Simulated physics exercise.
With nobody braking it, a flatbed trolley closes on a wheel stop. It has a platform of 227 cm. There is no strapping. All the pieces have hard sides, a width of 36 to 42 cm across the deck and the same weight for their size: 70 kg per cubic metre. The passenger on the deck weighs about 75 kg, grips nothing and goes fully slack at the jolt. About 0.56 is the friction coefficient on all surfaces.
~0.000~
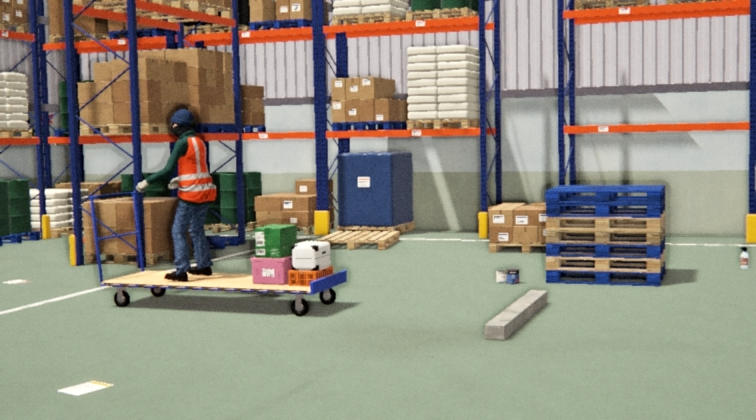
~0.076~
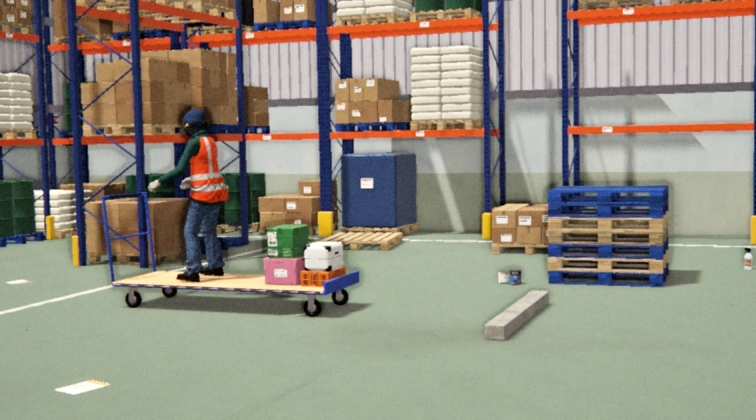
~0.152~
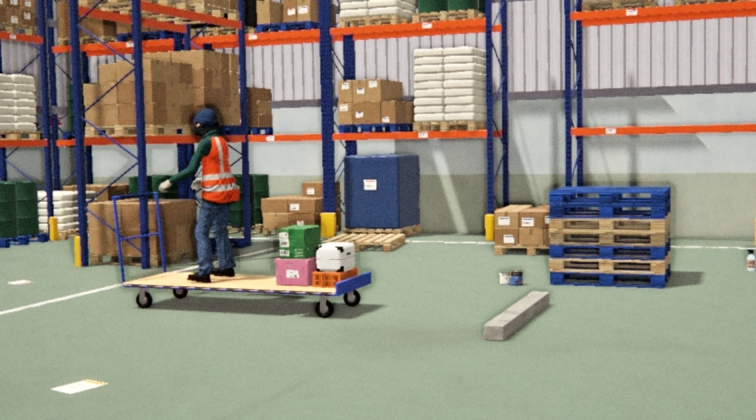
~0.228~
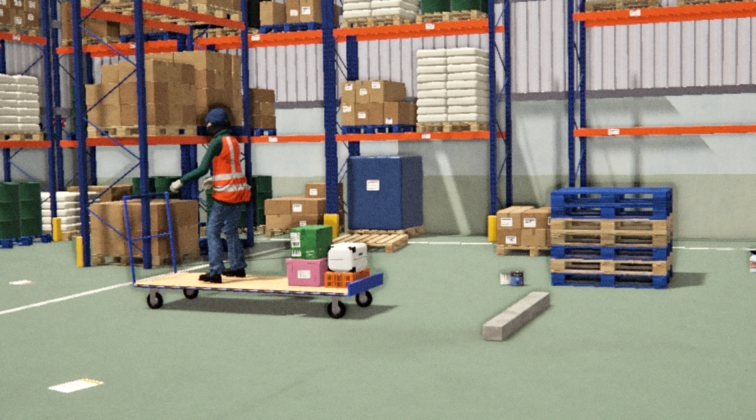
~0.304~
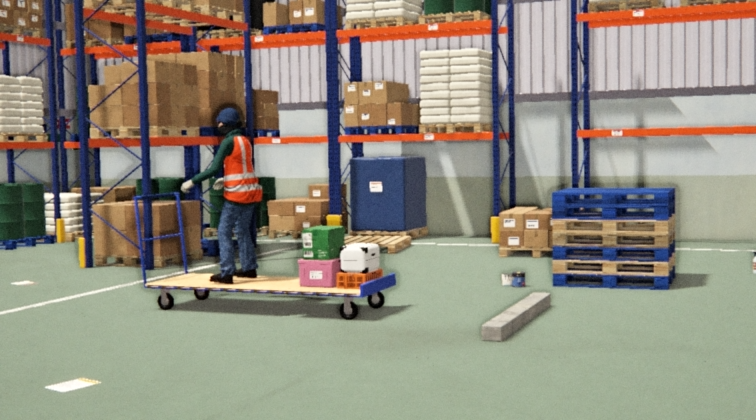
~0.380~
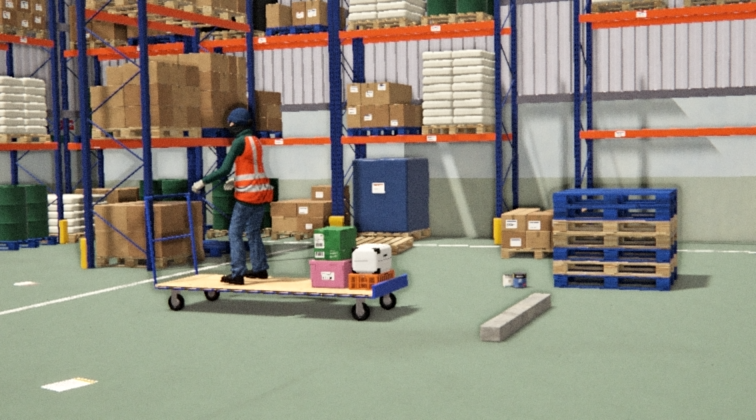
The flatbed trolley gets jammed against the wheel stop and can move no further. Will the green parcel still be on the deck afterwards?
It is separated from the deck.
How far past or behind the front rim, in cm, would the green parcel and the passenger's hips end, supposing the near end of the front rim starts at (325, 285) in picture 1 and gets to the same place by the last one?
Green 40 behind, hips 90 behind.
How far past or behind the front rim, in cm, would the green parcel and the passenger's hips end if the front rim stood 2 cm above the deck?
So the green one settles 10 cm beyond the rim and the hips 90 cm short of it.
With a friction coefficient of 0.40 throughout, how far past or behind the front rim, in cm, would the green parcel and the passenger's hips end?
You'd see the green one settle 30 cm beyond the front rim while the hips stop 90 cm short of it.
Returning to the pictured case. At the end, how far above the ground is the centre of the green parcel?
Its centre ends some 40 cm up.
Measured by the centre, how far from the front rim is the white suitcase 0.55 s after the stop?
Roughly 25 cm past it.
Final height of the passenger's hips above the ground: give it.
Hip height: Approx. 35 cm.
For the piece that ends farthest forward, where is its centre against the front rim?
Past the rim by around 20 cm.
Impact comes at 1.10 s.
After 1.35 s the green parcel is 29 cm behind the rim, tilted 25°, near (486, 246) in the last picture's view.
After 1.65 s the green parcel is 9 cm behind the rim, tilted 105°, near (509, 259) in the last picture's view.
After 2.10 s the green parcel is 3 cm behind the rim, tilted 115°, near (516, 260) in the last picture's view.
Final state at 3.5 s, past the rim, white suitcase and green parcel; behind it, pink tote, orange crate and the passenger's hips.
